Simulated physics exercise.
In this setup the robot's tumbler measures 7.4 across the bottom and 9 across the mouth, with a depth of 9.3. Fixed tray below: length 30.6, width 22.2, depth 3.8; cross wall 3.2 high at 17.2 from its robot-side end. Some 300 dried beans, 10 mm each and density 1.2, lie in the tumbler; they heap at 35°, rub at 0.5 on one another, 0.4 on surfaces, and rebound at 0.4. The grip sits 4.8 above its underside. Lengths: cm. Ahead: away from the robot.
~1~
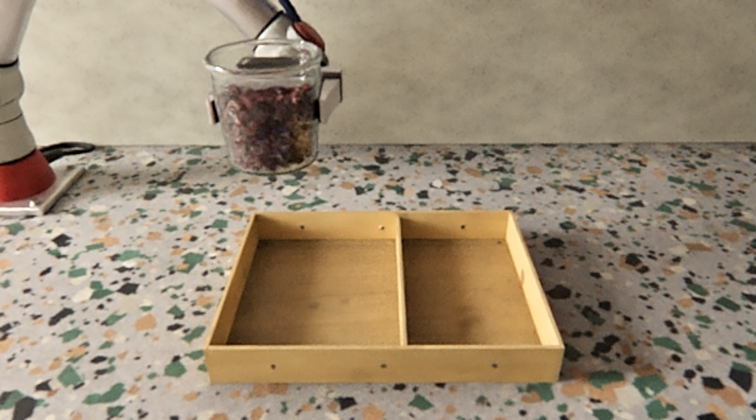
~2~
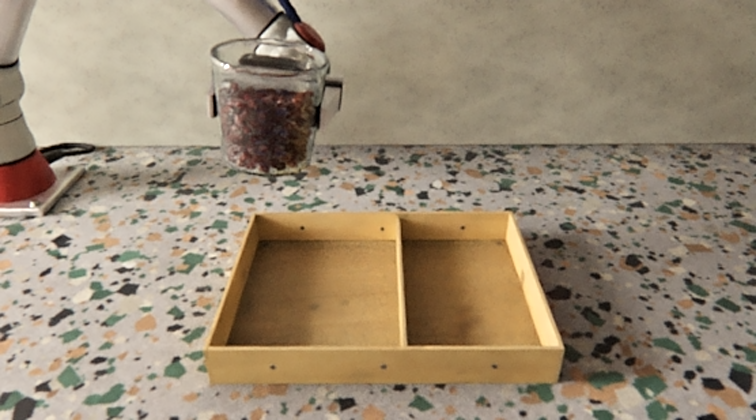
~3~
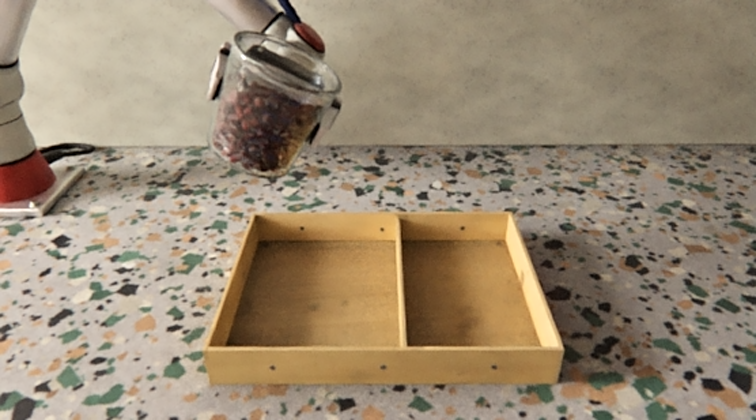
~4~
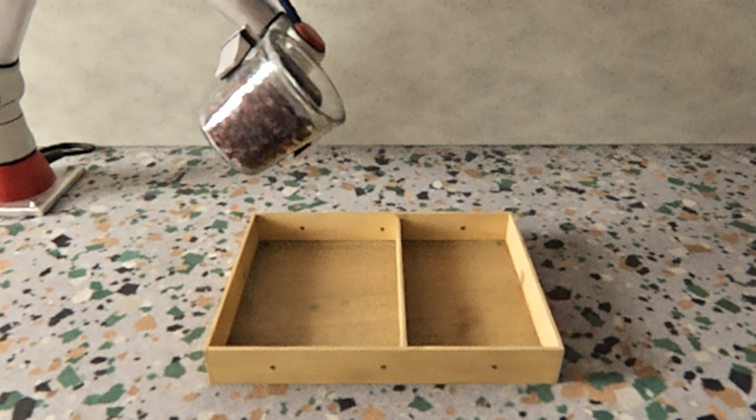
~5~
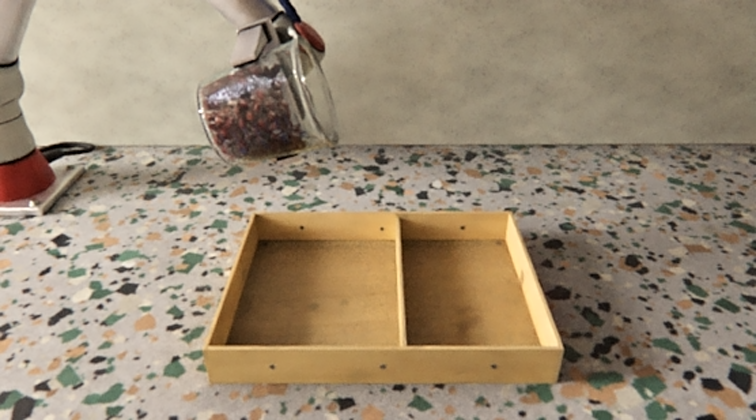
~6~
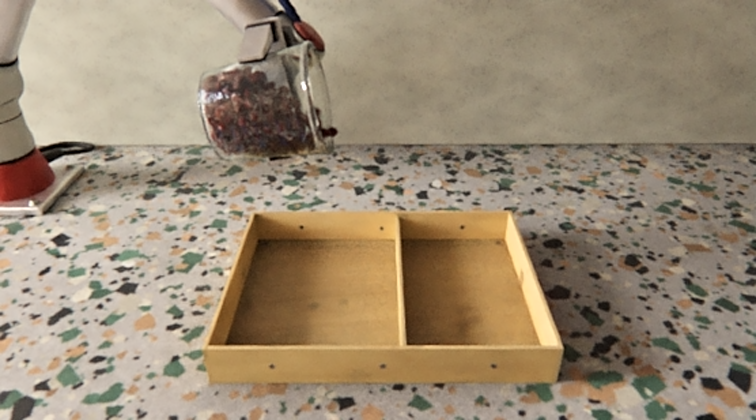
A robot arm tilts a clear tumbler of dark beans rightward onto its side.
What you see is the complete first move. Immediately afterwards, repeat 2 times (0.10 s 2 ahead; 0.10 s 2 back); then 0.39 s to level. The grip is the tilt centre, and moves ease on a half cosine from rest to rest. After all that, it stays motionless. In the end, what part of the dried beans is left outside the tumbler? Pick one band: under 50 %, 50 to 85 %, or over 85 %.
Under 50 %.
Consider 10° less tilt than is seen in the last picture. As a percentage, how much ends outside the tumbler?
Close to 15 in a hundred, I'd say.
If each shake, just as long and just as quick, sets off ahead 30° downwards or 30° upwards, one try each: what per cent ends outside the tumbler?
15 and 35 %.
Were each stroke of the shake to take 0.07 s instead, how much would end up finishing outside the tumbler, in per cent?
It would be near 50 per cent.
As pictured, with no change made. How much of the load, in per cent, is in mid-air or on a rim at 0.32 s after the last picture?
Around 3 percent of the load.
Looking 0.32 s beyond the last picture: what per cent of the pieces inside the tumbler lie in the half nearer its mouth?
I'd guess about 55 percent of it.
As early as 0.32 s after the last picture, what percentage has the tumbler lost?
Near 10 in a hundred parts have gone so far.
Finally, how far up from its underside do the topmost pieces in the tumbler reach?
I'd say near 7.5 cm from the bottom.
Then, 0.32 s after the last picture, tilted 80° forward, highest piece 23 above the table; 266 in the tumbler, 20 in the robot-side part, 6 in the far-side part, 10 in flight or on a rim.
Then, 0.63 s after the last picture, tilted 28° forward, highest piece 25 above the table; 201 in the tumbler, 67 in the robot-side part, 33 in the far-side part, 1 in flight or on a rim.
Then, 0.99 s after the last picture, level, highest piece 25 above the table; 201 in the tumbler, 67 in the robot-side part, 34 in the far-side part.
Then, 2.04 s after the last picture, level, highest piece 25 above the table; 201 in the tumbler, 67 in the robot-side part, 34 in the far-side part.
Final count, 201 in the tumbler, 67 in the robot-side part, 34 in the far-side part. That is 33 % outside the tumbler.
